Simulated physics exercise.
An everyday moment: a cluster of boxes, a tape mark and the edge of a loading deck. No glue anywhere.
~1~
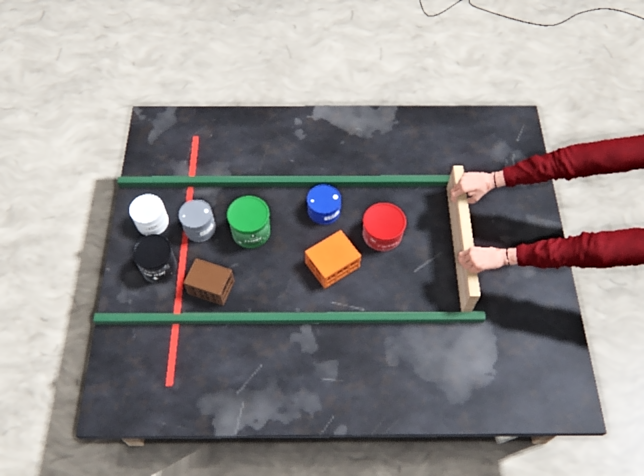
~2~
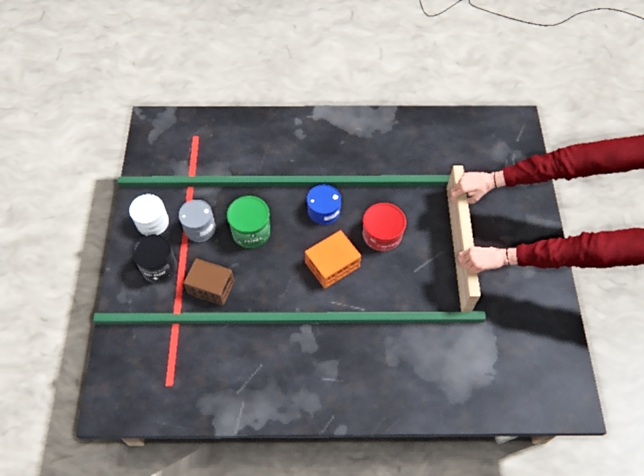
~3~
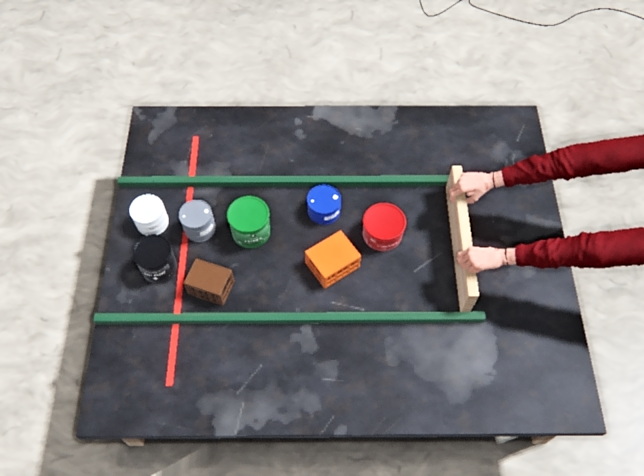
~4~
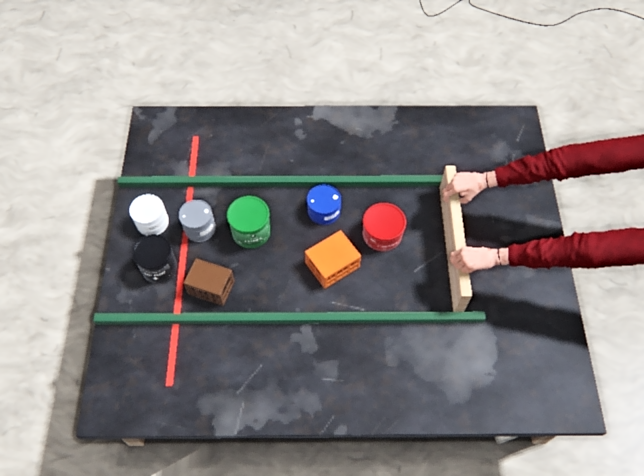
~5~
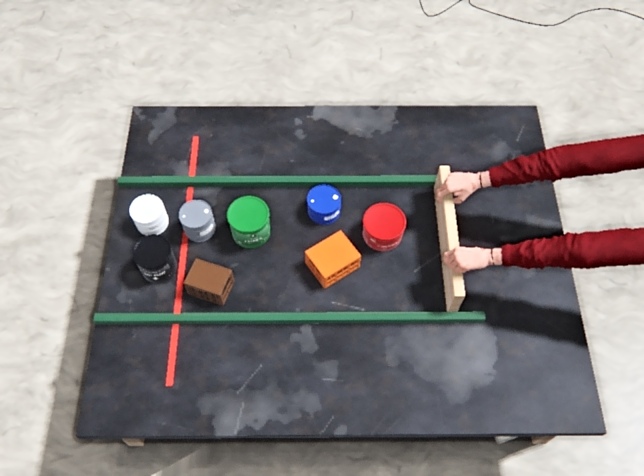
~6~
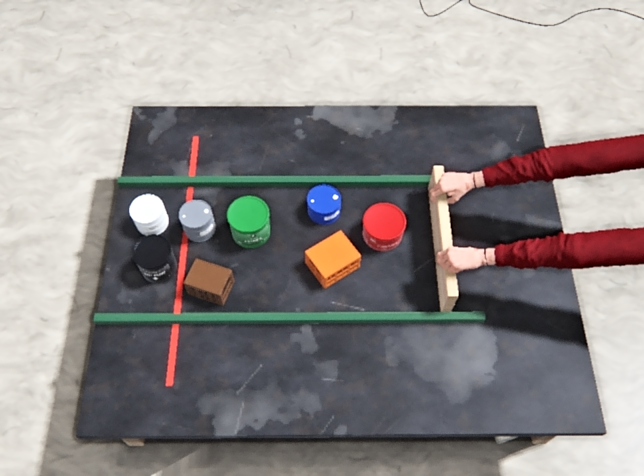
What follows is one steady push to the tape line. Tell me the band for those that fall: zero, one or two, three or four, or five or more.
The number that fall off is one or two.
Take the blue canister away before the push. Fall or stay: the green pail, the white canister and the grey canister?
The green pail holds on; the white canister goes over; the grey canister drops off.
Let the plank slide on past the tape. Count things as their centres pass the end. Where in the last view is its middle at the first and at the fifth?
At (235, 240) for the first, at (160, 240) for the fifth.
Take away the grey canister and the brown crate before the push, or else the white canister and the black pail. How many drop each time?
Fallen: 1, and 1 in the other try.
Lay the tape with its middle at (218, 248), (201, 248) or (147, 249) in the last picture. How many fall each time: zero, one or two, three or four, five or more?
One after another: Either one or two; just one or two; more than four.
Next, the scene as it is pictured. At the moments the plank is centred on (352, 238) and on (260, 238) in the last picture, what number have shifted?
The counts are 3 and 7.
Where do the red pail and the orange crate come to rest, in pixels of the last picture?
About (163, 231), and the other about (161, 274).
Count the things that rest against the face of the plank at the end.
It touches 3.
Soon after, none off yet; white canister at rest near (149, 215); black pail at rest near (156, 259); grey canister at rest near (198, 221).
In the end, the number that fall off is one or two; gone, grey canister and white canister.
